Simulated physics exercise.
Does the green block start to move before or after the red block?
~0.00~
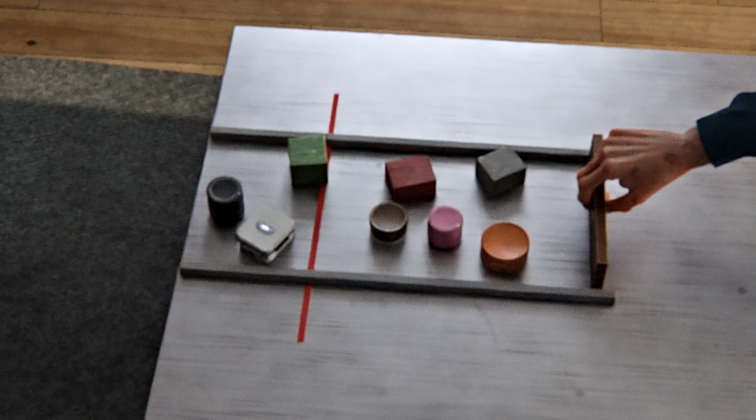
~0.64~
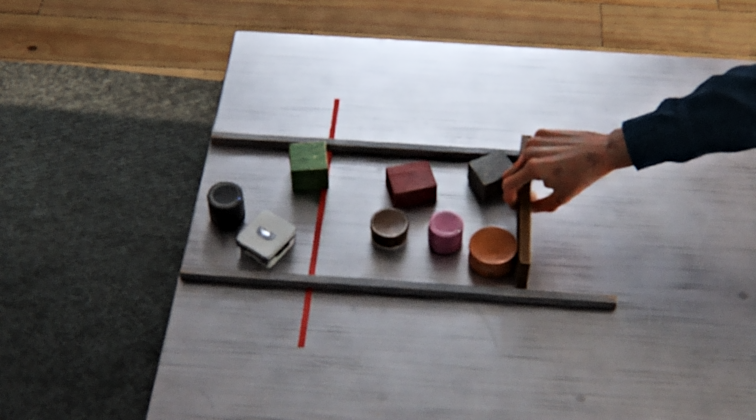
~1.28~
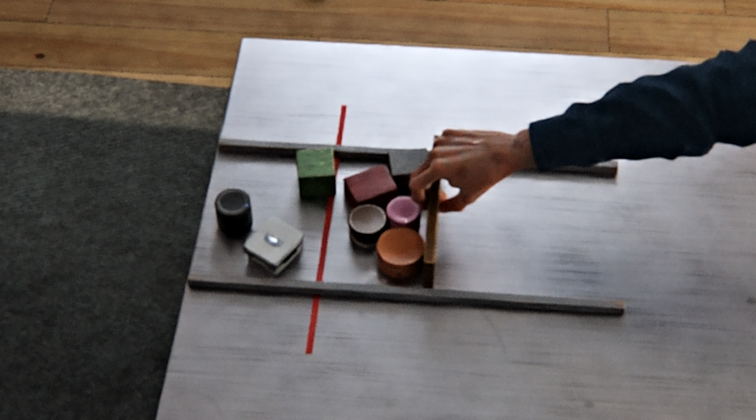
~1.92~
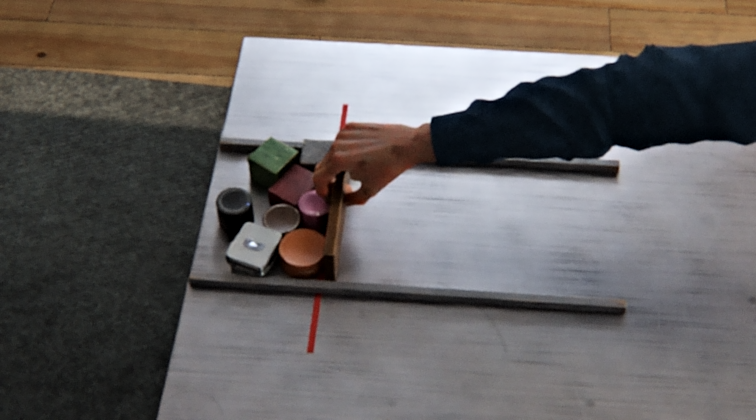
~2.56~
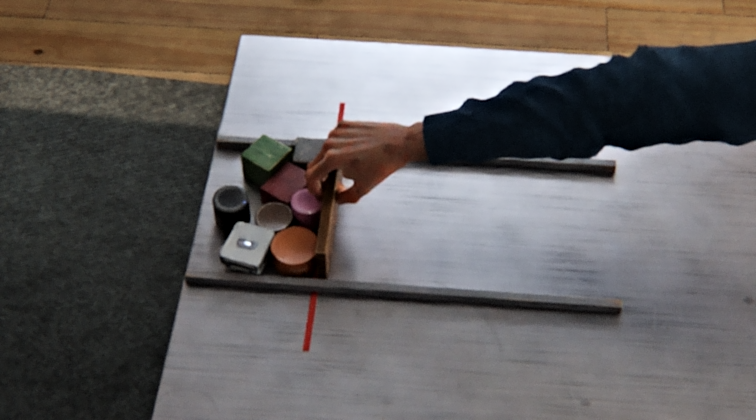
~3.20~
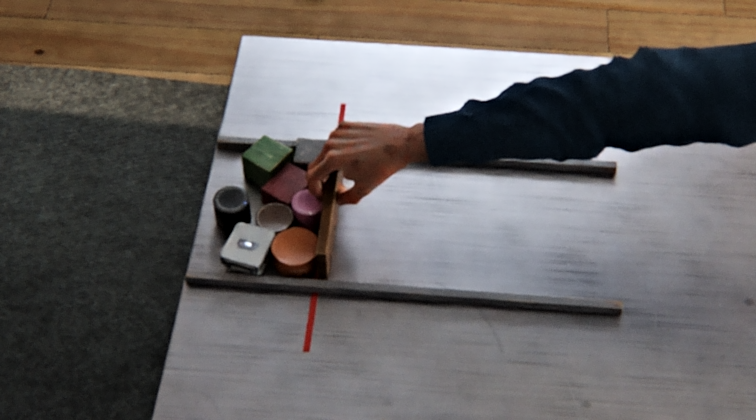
The green block starts to move after the red block. The red block is already sliding left while the green one still sits in its place by the far rail.
